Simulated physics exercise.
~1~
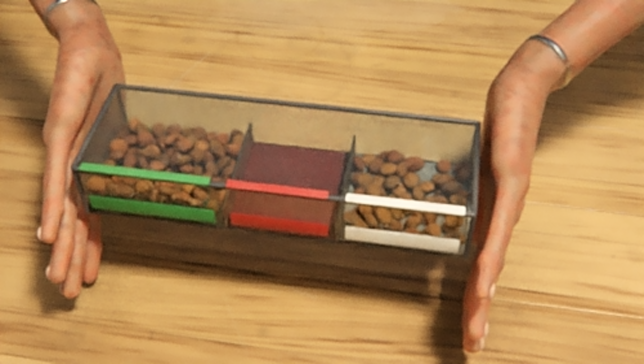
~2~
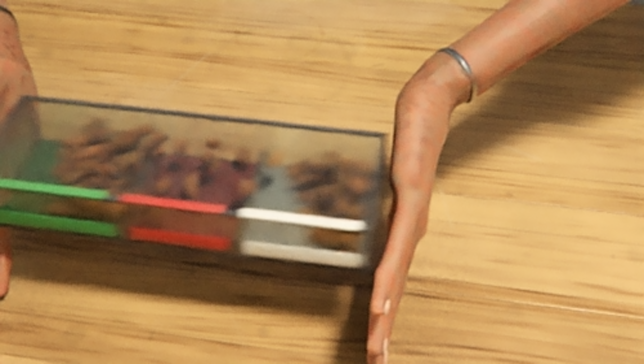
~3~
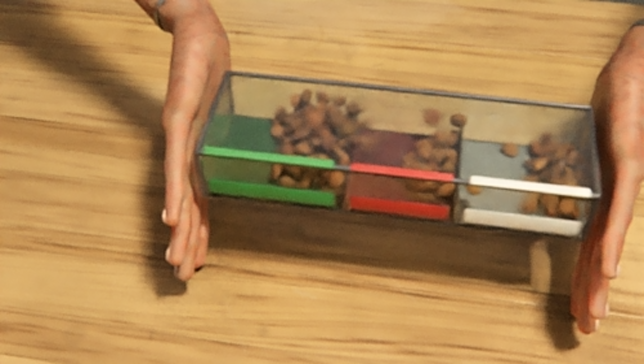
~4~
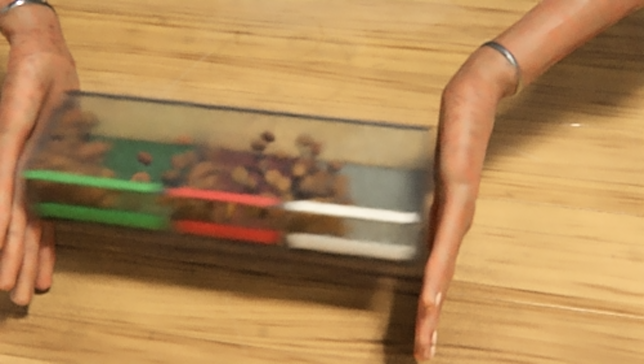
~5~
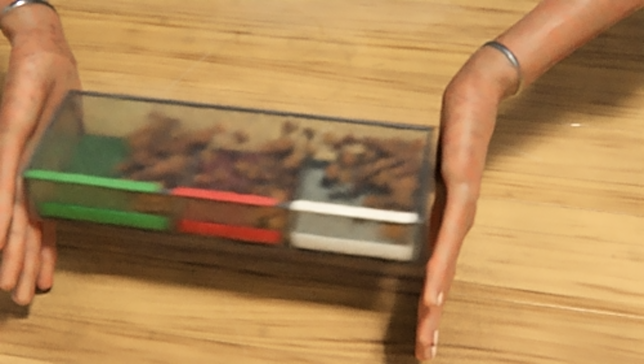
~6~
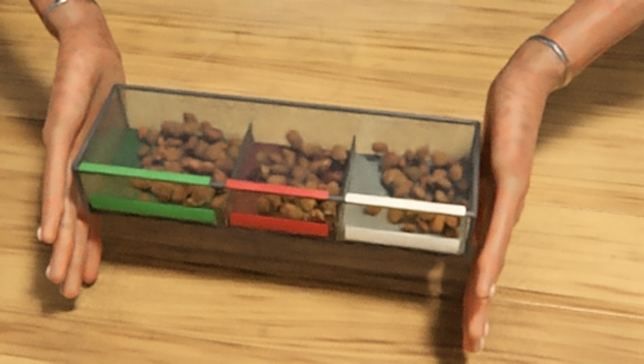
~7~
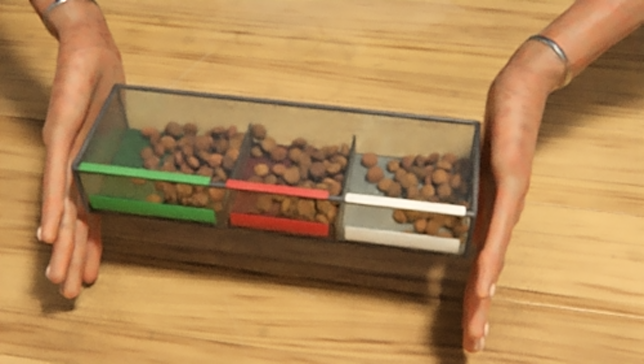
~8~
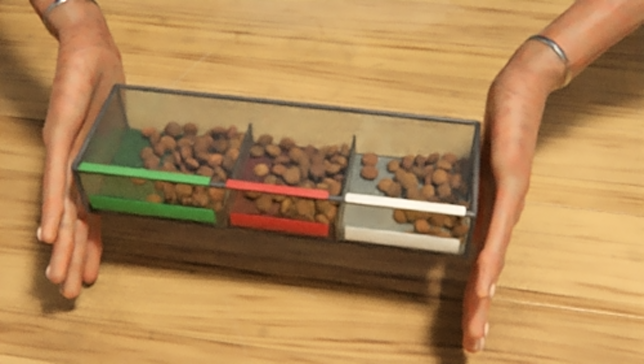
On a pale wooden tabletop seen from above at an angle, two hands with thin silver bracelets hold a clear tray by its ends. Its three compartments are marked green on the left, red in the middle and white on the right, with brown kibble in the outer two and the red one empty. The hands shake the tray left, then right, then left again, and the kibble tumbles over the dividers. The tray returns to its starting place and the pieces settle. It ends still, with kibble in all three compartments, white holding the least.
